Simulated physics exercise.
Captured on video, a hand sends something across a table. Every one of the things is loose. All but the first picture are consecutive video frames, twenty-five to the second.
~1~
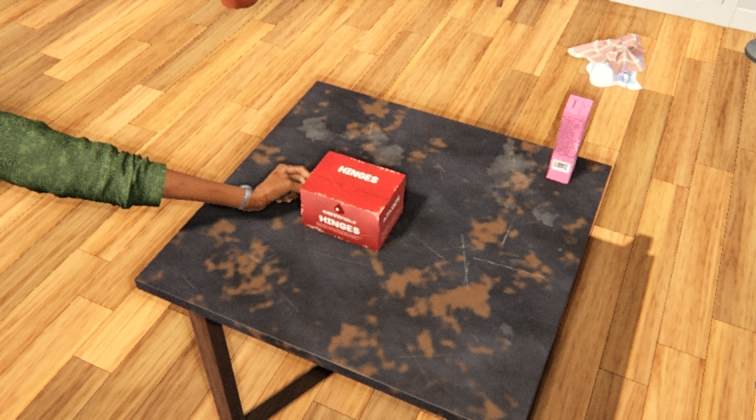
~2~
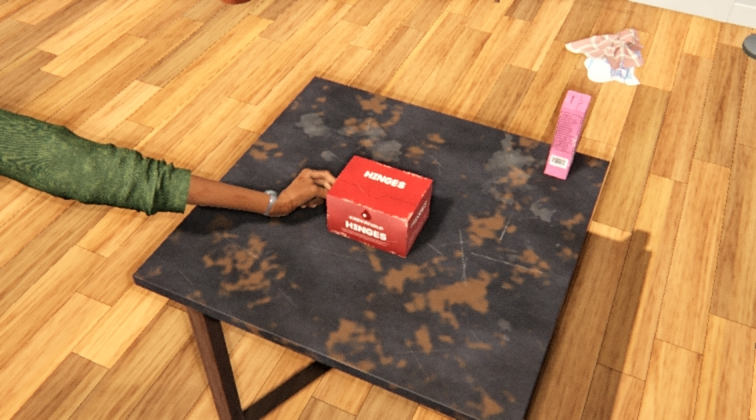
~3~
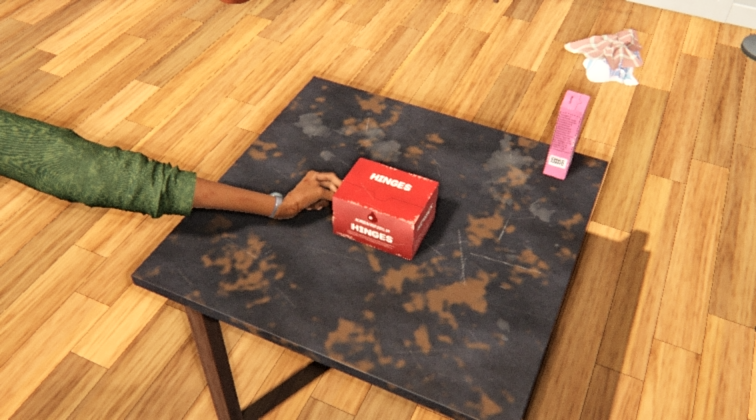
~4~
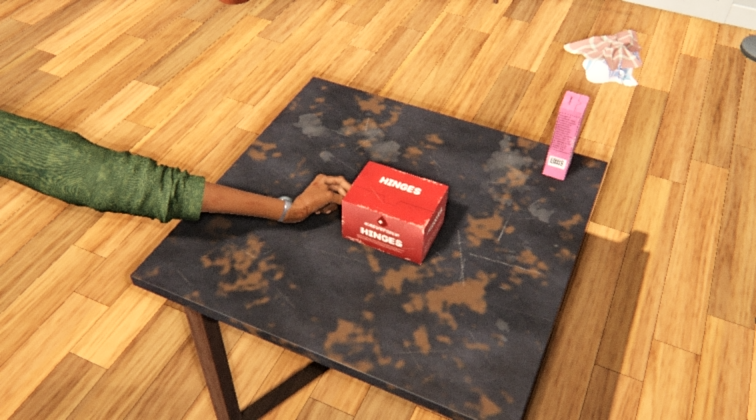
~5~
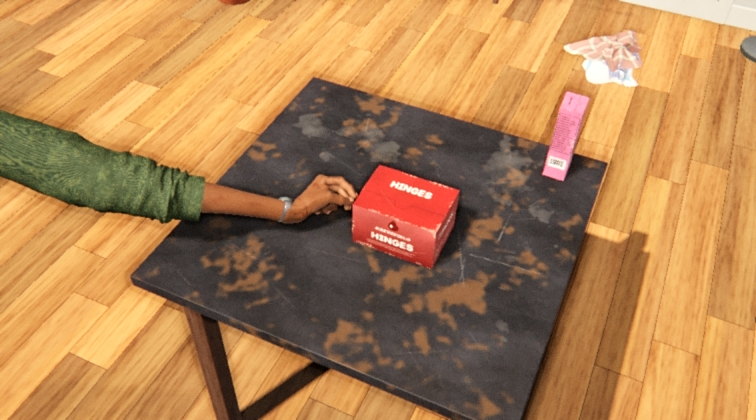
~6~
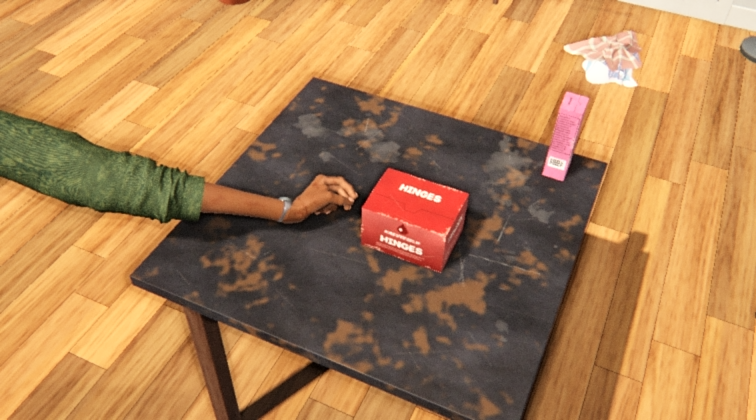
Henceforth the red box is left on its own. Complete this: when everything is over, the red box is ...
Still on the table.
Then, 0.10 s later than the last frame, red box moved a little near (431, 225).
Then, 0.20 s later than the last frame, red box moved a little near (439, 228).
When it is over, moved from the start, red box. End places, in pixels of the last picture, red box near (439, 228).
